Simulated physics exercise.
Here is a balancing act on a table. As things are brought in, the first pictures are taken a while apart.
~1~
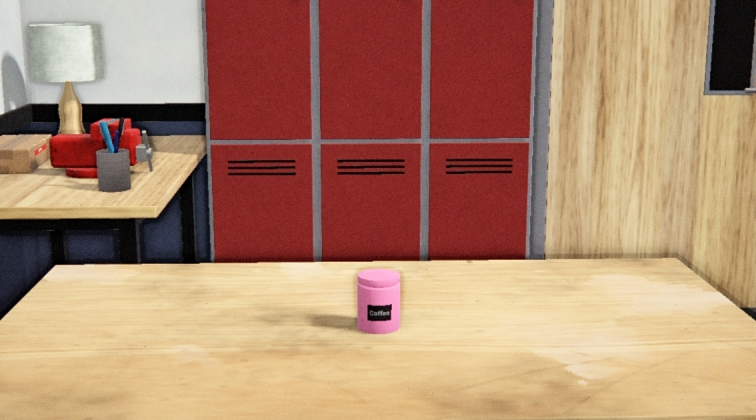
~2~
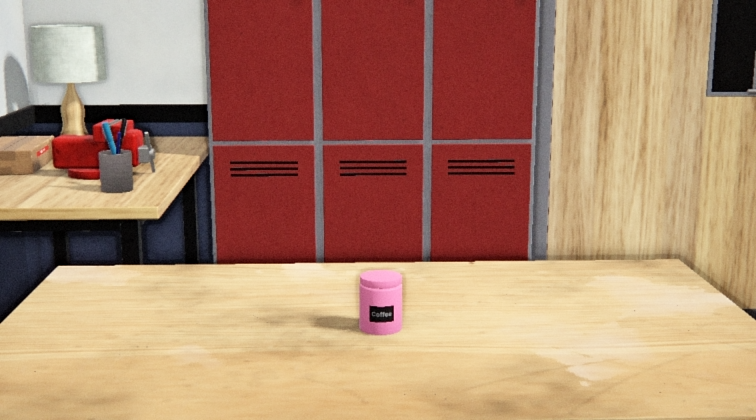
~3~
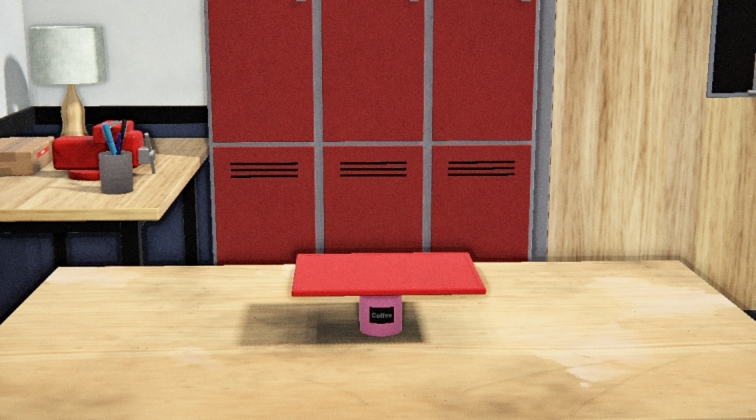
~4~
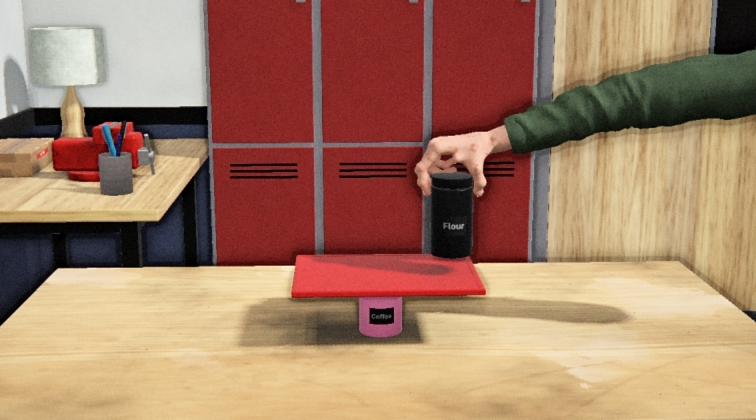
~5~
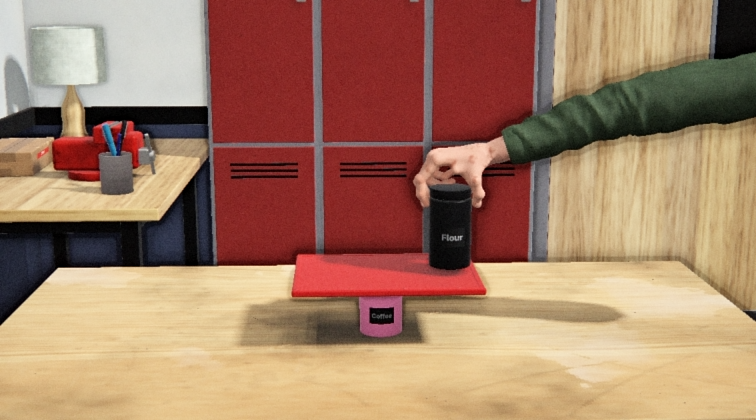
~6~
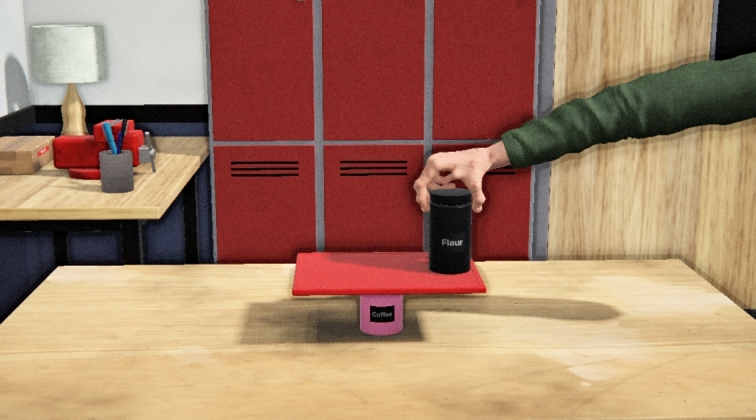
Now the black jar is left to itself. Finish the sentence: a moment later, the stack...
It topples.
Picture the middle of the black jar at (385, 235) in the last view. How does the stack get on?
Stands.
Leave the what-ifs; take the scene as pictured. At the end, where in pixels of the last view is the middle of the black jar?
I'd point to roughly (586, 308).
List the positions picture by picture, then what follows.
The last thing is not in view yet, in the first frame.
The last thing is not in view yet, in the second frame.
The last thing is not in view yet; red lid (386, 273), in the third frame.
Coming down; black jar (452, 215); red lid (386, 274), in the fourth frame.
Coming down; black jar (450, 226); red lid (386, 274), in the fifth frame.
In place under the hand; black jar (450, 231); red lid (386, 272), in the sixth frame.
Then, 0.40 s on from there, black jar now fallen; red lid turned 50° from how it was put.
Then, 0.50 s on from there, red lid turned 40° from how it was put.
Then, 0.70 s on from there, red lid now fallen.
In the end, fallen, black jar and red lid; pink jar unmoved. At the end, from the last picture's camera, black jar near (586, 308). The stack comes apart.
